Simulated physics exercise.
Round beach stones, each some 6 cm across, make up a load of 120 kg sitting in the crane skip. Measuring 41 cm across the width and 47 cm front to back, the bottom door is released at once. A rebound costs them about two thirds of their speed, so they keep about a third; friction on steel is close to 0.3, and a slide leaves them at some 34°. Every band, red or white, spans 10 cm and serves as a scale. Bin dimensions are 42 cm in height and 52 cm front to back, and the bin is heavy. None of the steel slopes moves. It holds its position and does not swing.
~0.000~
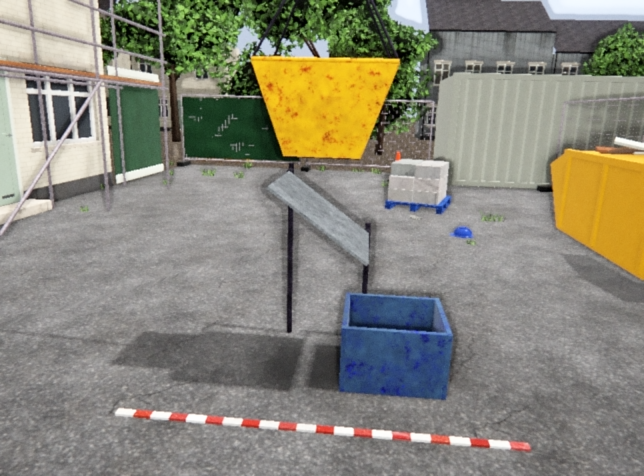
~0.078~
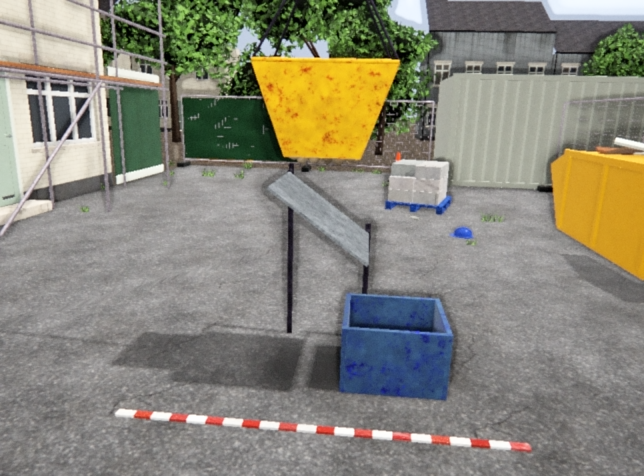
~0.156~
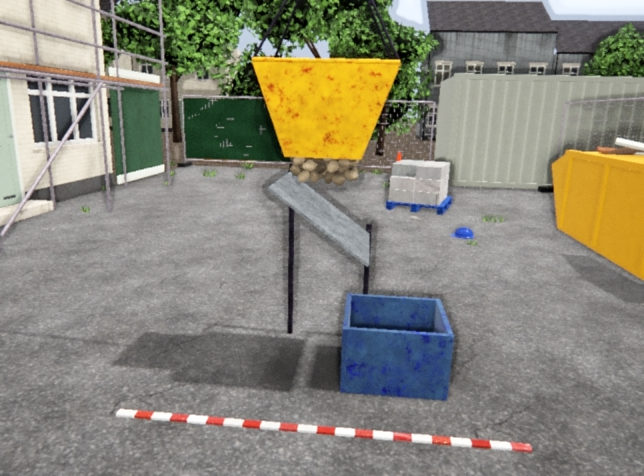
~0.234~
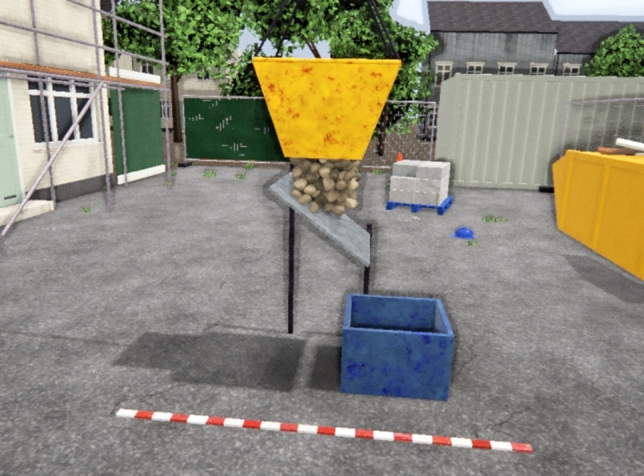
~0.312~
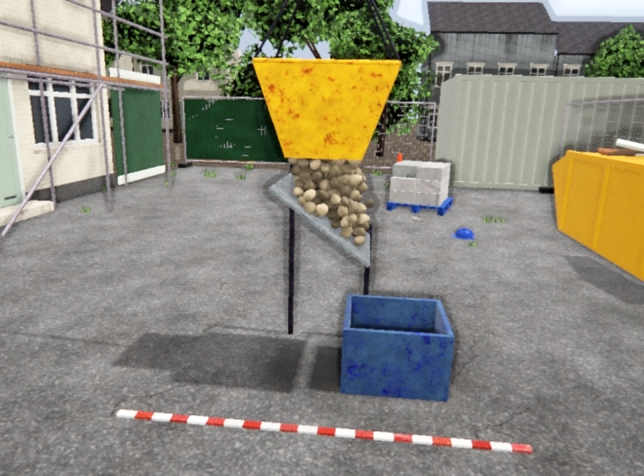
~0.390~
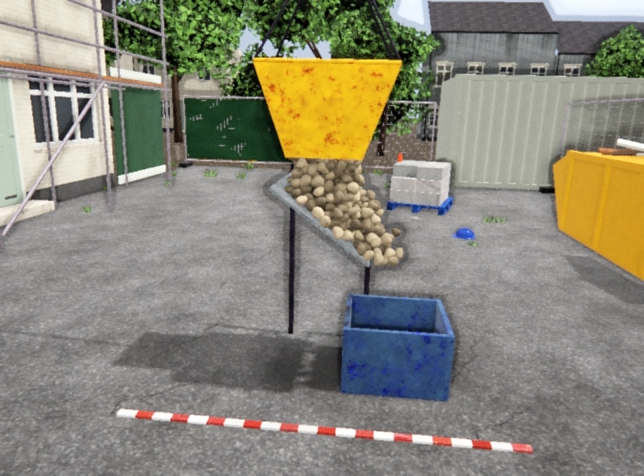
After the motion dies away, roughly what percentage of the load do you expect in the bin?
I would expect roughly 47 per cent in the bin.
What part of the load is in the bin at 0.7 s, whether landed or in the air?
Share: Around 40 %.
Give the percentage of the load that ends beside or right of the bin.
Share of load: Near 50 %.
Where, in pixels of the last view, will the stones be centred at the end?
Around (428, 371).
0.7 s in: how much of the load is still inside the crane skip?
About 0 % remains inside.
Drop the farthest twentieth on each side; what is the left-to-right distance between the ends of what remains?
Around 140 centimetres.
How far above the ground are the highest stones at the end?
Max stone height at rest approx 28 cm.
After 0.7 s, 0 % in the crane skip, 18 % on the steel, 2 % falling or lying left of the bin, 40 % falling or lying in the bin, 39 % falling or lying beside or right of the bin; the stones farthest right are at (489, 367).
After 1.1 s, 0 % in the crane skip, 47 % falling or lying in the bin, 53 % falling or lying beside or right of the bin; the stones farthest right are at (590, 385).
After 1.7 s, 0 % in the crane skip, 1 % falling or lying left of the bin, 47 % falling or lying in the bin, 52 % falling or lying beside or right of the bin.
After 2.6 s, 0 % in the crane skip, 1 % falling or lying left of the bin, 47 % falling or lying in the bin, 52 % falling or lying beside or right of the bin.
After 4.5 s, 0 % in the crane skip, 1 % left of the bin, 47 % in the bin, 52 % beside or right of the bin.
